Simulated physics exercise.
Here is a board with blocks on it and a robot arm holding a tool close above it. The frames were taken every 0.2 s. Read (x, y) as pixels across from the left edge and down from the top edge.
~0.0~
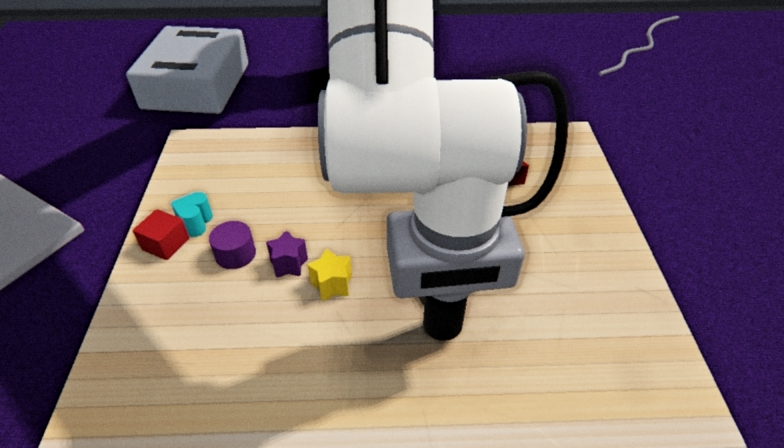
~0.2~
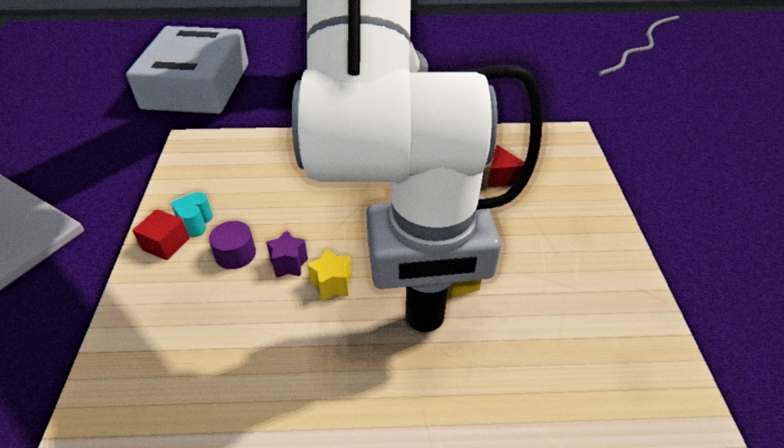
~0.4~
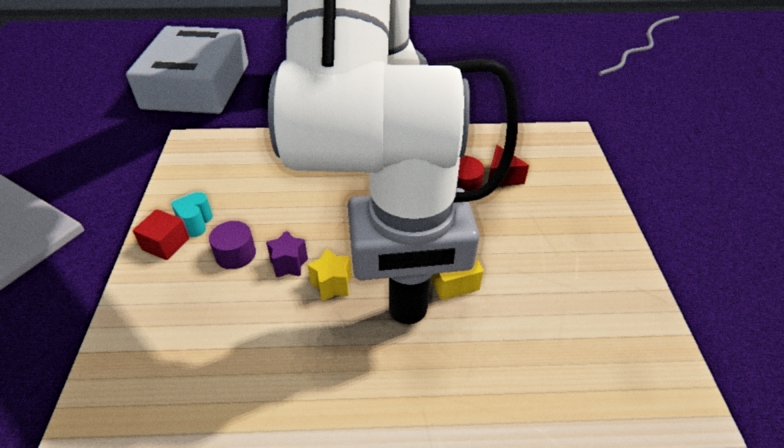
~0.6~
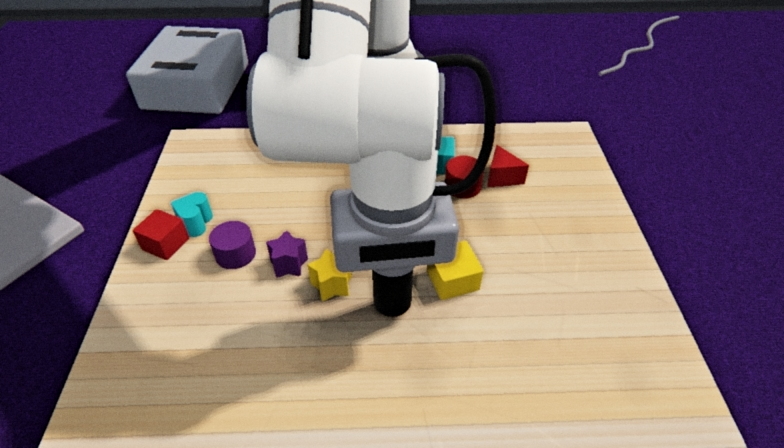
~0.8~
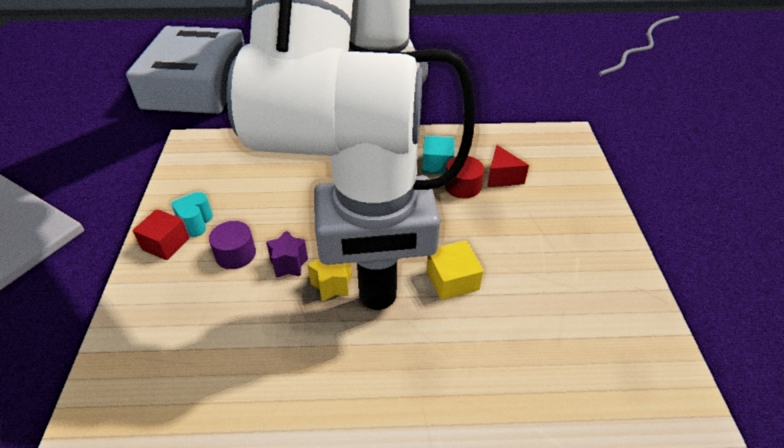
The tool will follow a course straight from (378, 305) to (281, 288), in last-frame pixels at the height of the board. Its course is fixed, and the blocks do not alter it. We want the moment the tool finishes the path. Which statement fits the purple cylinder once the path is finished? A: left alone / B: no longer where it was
A: Left alone.
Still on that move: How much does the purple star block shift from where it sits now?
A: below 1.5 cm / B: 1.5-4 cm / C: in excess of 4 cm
Answer: B.
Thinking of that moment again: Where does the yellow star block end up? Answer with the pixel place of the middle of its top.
It comes to (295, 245).
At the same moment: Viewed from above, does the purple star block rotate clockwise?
My answer is no.
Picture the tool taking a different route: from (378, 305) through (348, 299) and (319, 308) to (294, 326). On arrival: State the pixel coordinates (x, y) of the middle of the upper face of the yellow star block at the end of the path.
At roughly (310, 261).
The first path, step by step. One third of the way, tool (344, 289); yellow star block (317, 258), turned 20° clockwise.
Two thirds of the way, tool (311, 284); purple star block (275, 235), turned 15° anticlockwise; yellow star block (302, 249), turned 70° clockwise.
At the end, tool (278, 278); purple cylinder not moved; purple star block (272, 228), turned 40° anticlockwise; yellow star block (295, 245), turned 105° clockwise.
